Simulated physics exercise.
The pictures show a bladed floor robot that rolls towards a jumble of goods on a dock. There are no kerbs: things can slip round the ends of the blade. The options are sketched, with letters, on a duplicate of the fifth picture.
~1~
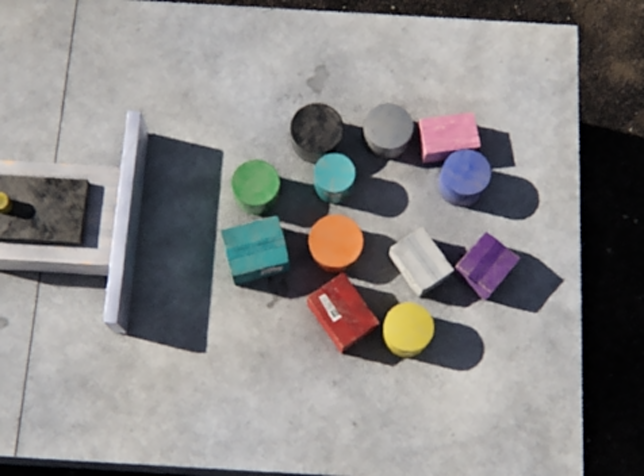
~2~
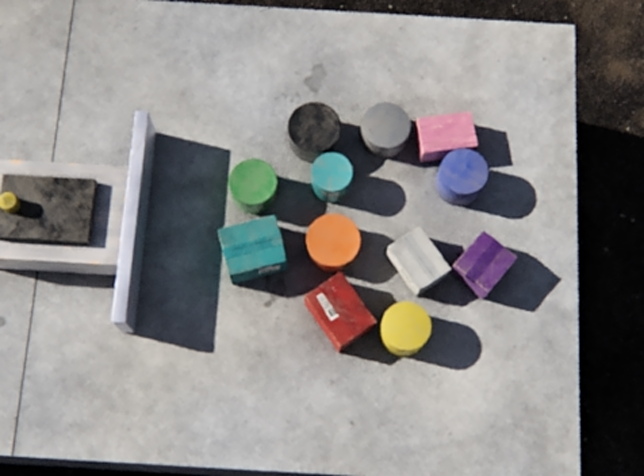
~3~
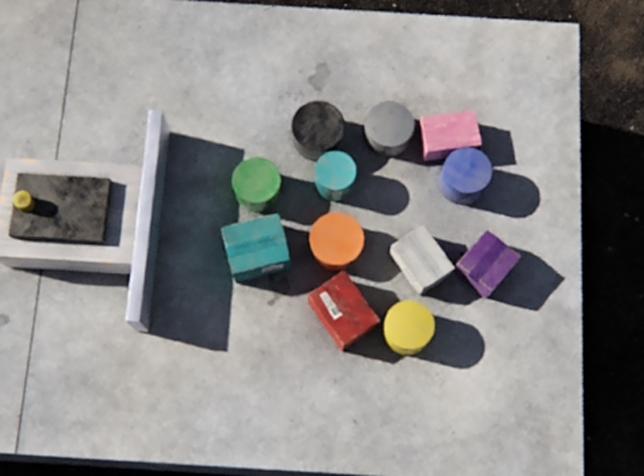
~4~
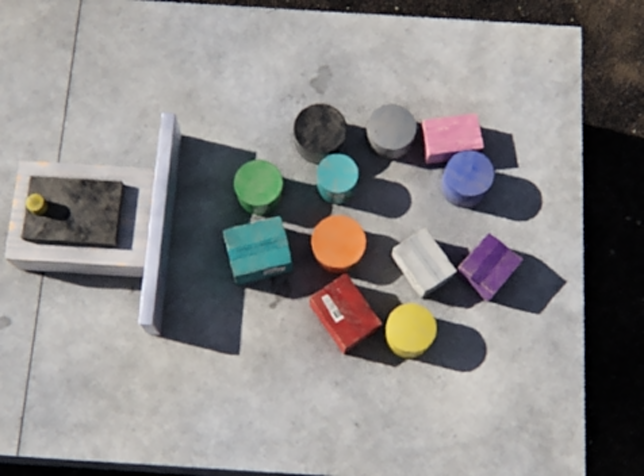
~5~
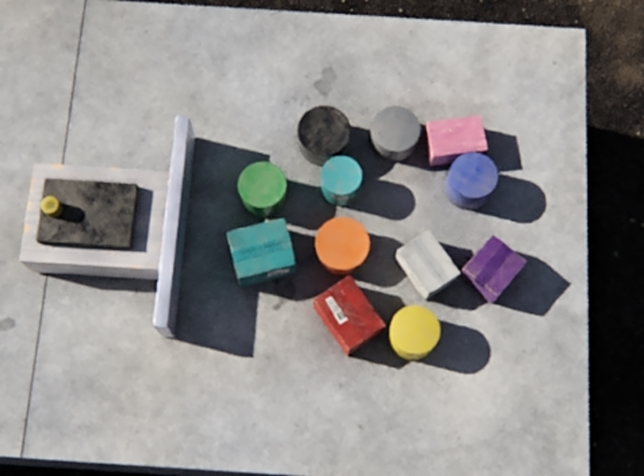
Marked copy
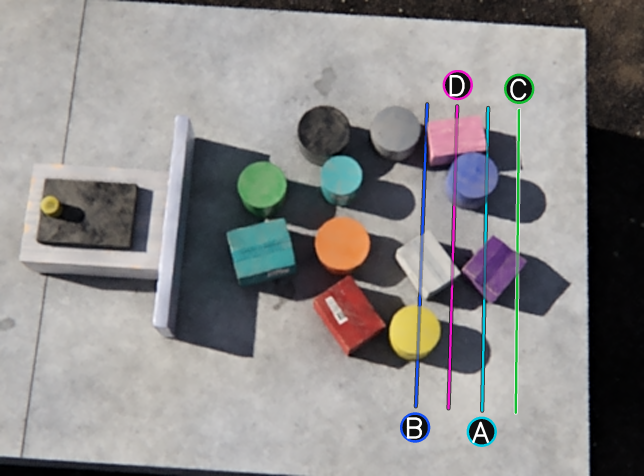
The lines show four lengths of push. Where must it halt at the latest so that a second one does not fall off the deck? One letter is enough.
A.
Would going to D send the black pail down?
No.
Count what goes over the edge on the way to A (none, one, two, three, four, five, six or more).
By then, one.
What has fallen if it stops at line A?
The purple box.
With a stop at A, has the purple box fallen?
Yes.
On the copy, A at (485, 253); B at (422, 249); C at (517, 255); D at (453, 251).
On A. First, robot (209, 220); red parcel (355, 319); white parcel (435, 268).
Then, robot (323, 228); purple box (529, 300); white parcel (496, 271).
Finally, robot (411, 233); purple box over the edge; white parcel (581, 279); one fallen.
By contrast, B is within the limit but short; C drops three; D is within the limit but short.
